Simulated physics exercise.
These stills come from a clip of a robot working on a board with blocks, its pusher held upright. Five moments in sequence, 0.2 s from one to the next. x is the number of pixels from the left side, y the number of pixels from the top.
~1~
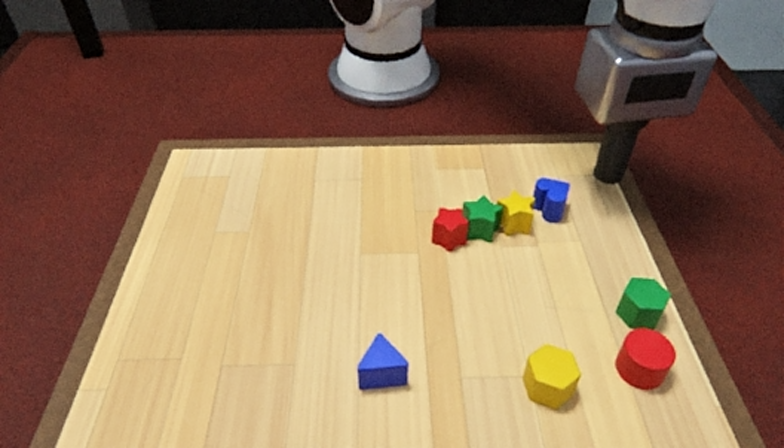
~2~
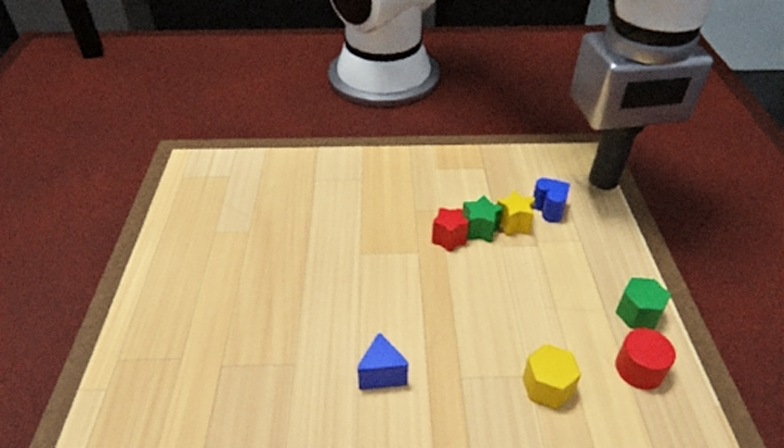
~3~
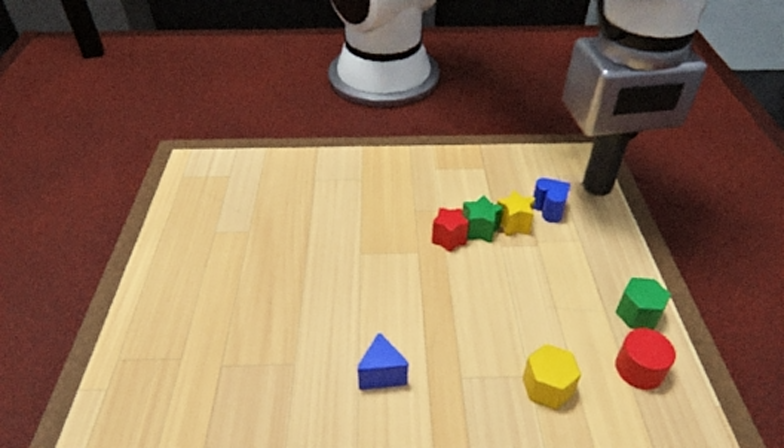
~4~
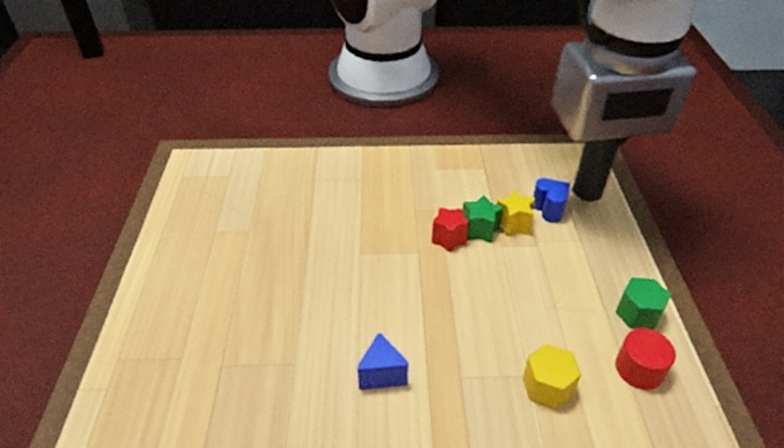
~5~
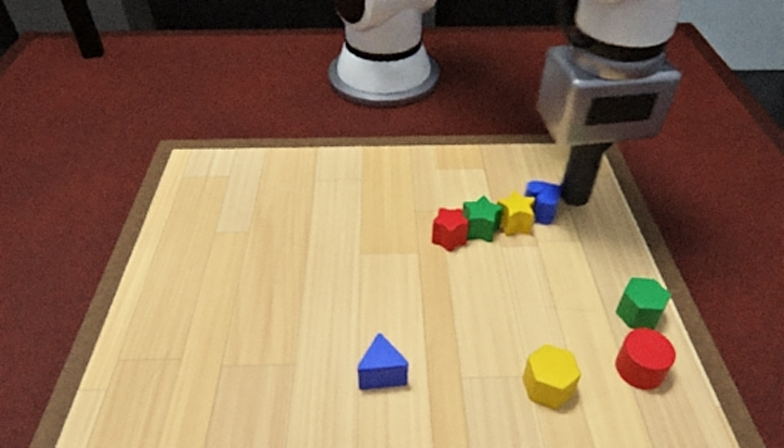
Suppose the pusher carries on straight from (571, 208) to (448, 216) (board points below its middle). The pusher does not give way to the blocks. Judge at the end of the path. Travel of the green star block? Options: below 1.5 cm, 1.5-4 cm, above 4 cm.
My estimate: Beyond 4 cm.
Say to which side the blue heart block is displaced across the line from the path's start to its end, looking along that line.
Left side.
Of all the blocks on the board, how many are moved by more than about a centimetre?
Three or more will move.
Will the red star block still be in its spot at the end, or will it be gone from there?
Somewhere new.
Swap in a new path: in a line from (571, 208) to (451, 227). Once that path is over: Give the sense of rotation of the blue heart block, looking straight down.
Spins counterclockwise.
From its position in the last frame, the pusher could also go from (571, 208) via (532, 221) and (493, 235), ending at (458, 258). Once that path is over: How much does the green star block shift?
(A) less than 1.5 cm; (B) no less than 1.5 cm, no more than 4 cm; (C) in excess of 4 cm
C
On the path given first. One third of the way, pusher (533, 199); red star block (434, 221), turned 35° clockwise; green star block (466, 219), turned 15° clockwise; yellow star block (497, 215), turned 15° anticlockwise; blue heart block (509, 197), turned 55° anticlockwise.
Two thirds of the way, pusher (490, 202); red star block (421, 224), turned 60° clockwise; green star block (451, 236), turned 55° clockwise; yellow star block (483, 229), turned 60° anticlockwise; blue heart block (471, 209), turned 100° anticlockwise.
At the end, pusher (449, 205); red star block (416, 226), turned 70° clockwise; green star block (446, 244), turned 35° clockwise; yellow star block (483, 230), turned 70° anticlockwise; blue heart block (444, 218), turned 130° anticlockwise.
